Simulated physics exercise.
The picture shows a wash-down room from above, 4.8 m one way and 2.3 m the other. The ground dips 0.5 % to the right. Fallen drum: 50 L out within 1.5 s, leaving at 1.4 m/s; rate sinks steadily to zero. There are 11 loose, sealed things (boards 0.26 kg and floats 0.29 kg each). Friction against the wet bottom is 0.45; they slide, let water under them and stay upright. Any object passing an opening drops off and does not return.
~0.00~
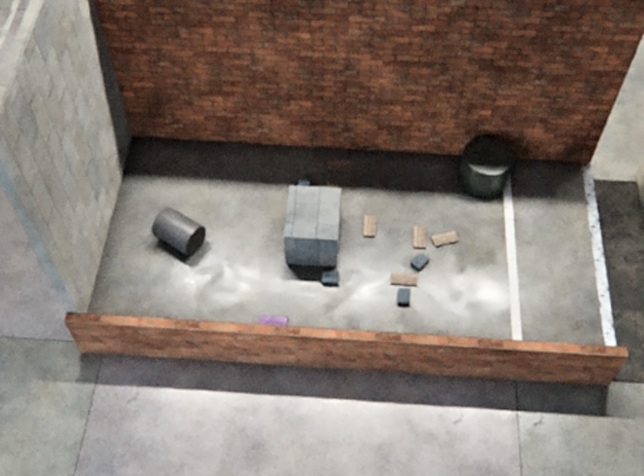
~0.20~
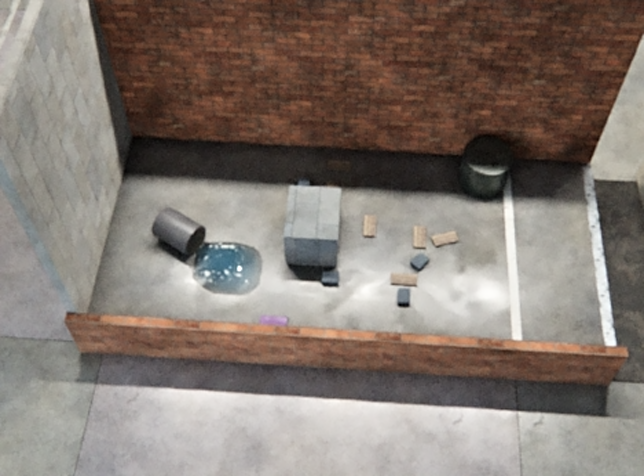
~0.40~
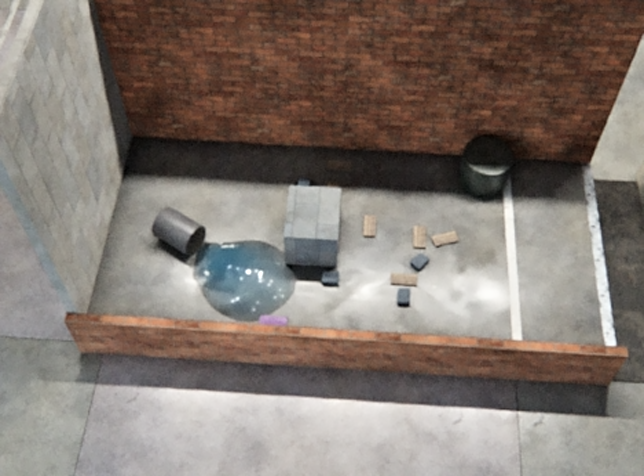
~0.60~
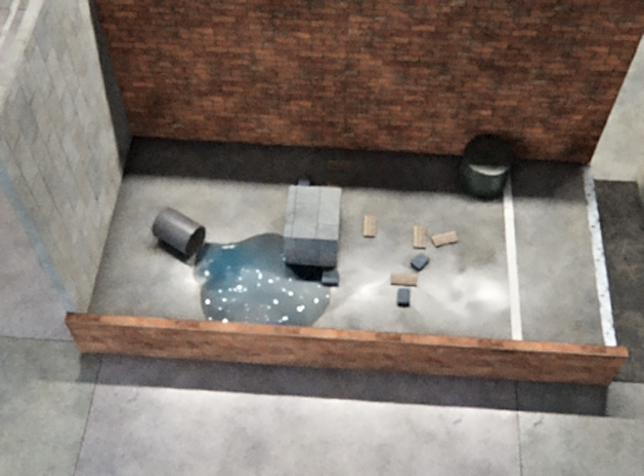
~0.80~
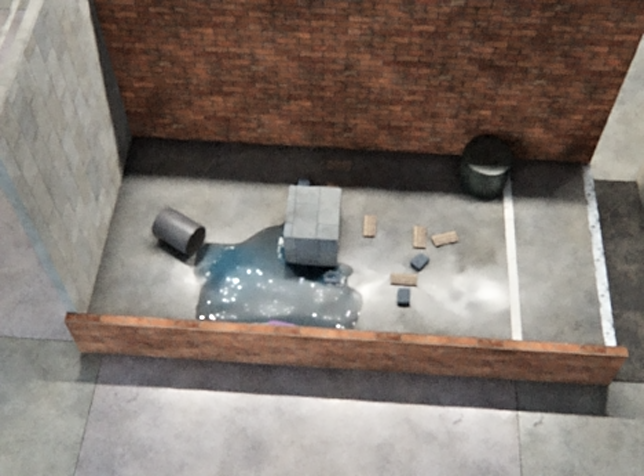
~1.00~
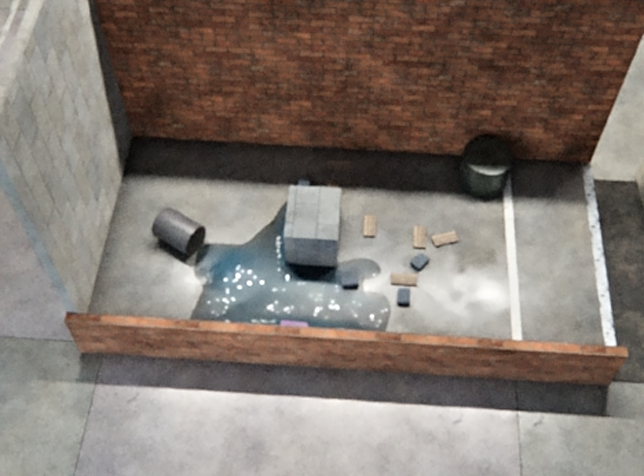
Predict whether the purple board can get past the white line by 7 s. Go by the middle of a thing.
Purple board makes it across.
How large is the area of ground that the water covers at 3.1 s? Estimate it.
My estimate is roughly 3.5 m2.
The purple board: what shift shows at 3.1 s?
Around 250 cm from the start by that time.
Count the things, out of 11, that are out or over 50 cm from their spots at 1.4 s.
It comes to 2.
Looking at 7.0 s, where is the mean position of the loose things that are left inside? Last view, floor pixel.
I'd say about (423, 228) in the last view.
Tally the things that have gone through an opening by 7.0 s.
1.
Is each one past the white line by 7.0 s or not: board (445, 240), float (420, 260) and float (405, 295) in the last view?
Respectively: Held back; held back; crossed.
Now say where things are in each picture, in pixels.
In the first frame, the purple board at (273, 322) rests on the ground; water covers 0.0 m2; 0 of 11 have shifted.
In the second frame, the purple board at (273, 322) rests on the ground; 0.3 m2 under water; 0 of 11 have shifted.
In the third frame, the purple board at (273, 322) rests on the ground; water covers 0.6 m2; 0 of 11 have shifted.
In the fourth frame, the purple board at (274, 324), on the bottom; water covers 1.1 m2; 0 of 11 have shifted.
In the fifth frame, the purple board at (281, 328) floats, 11 cm from its start; water covers 1.4 m2; 1 of 11 have shifted.
In the sixth frame, the purple board at (294, 327), afloat, 21 cm from its start; 1.6 m2 under water; 2 of 11 have shifted.
After 1.4 s the purple board is near (328, 331), 0.5 m from its start, afloat; 0 of 11 are over the mark; 1 afloat.
After 3.1 s the purple board is near (518, 339), 2.3 m from its start, afloat; 2 of 11 are over the mark; 1 afloat.
After 4.9 s the purple board has gone out; 4 of 11 are over the mark; 0 afloat.
After 7.0 s the purple board has gone out; 4 of 11 are over the mark; 0 afloat.
